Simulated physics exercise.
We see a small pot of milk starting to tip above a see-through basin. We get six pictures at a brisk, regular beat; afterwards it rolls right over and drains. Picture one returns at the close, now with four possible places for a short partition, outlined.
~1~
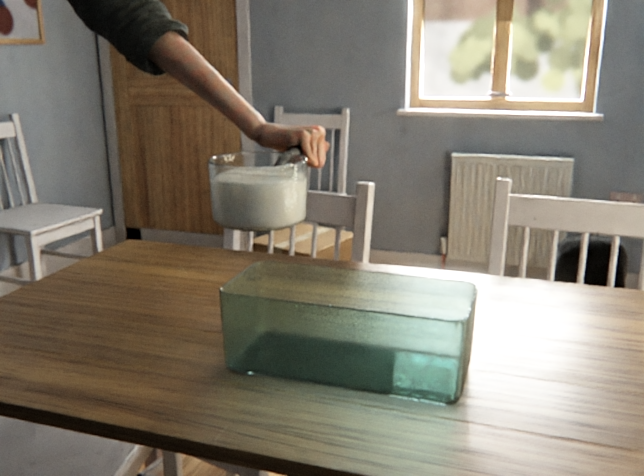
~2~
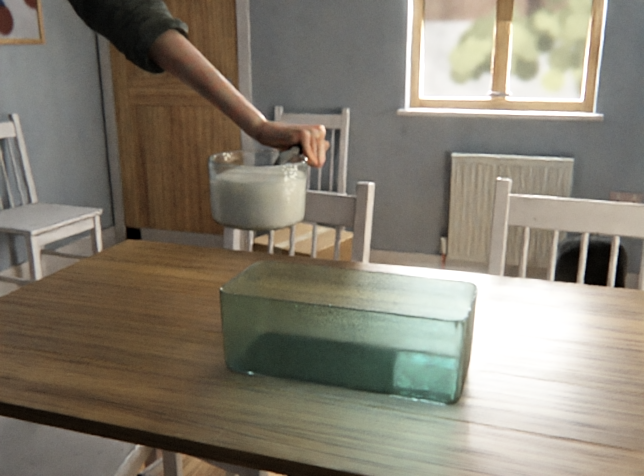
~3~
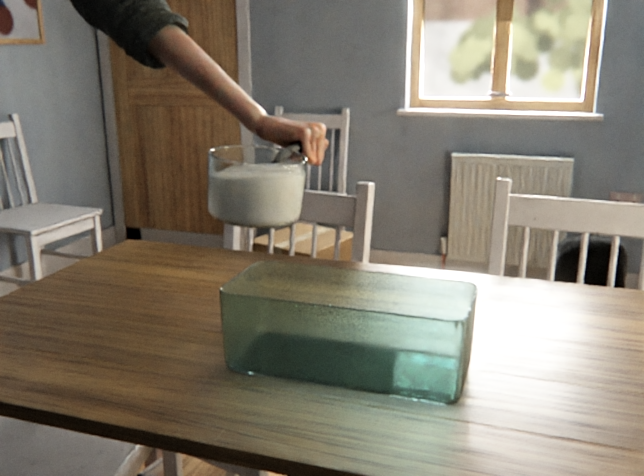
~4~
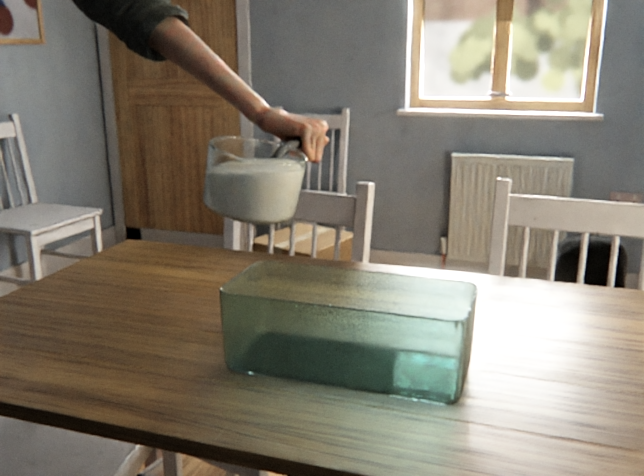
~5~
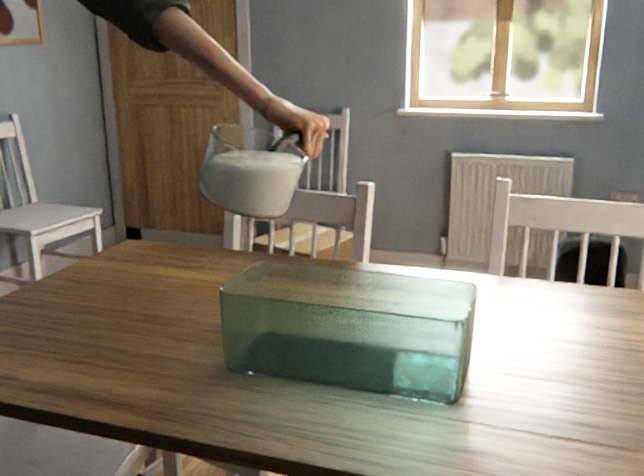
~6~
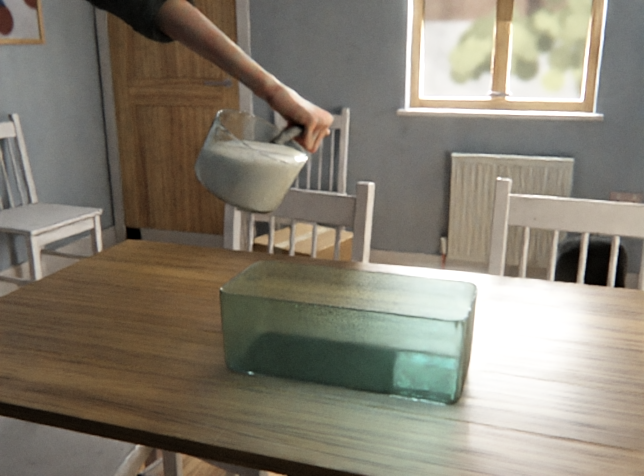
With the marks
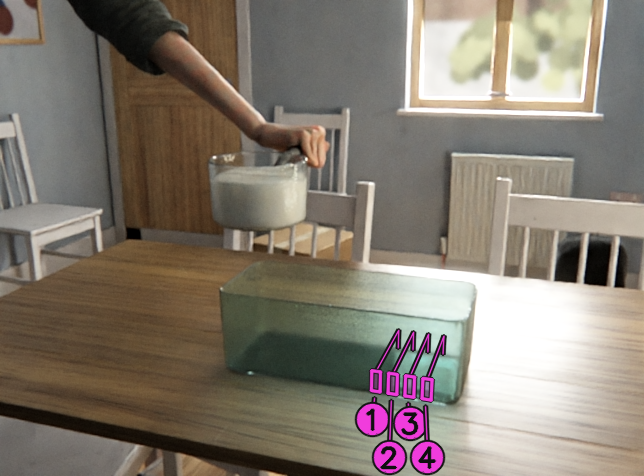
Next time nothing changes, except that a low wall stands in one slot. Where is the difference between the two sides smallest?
The best place is 1.
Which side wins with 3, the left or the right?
More ends on the left.
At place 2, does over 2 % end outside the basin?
Yes.
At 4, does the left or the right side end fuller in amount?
More ends on the left.
On the marked copy, 1 at (374, 397); 2 at (391, 400); 3 at (408, 403); 4 at (425, 406).
With 1, about 49 % ends left of the wall and 47 % right of it; 4 % is lost outside.
With 2, about 68 % ends left of the wall and 27 % right of it; 5 % is lost outside.
With 3, about 81 % ends left of the wall and 15 % right of it; 5 % is lost outside.
With 4, about 81 % ends left of the wall and 13 % right of it; 7 % is lost outside.
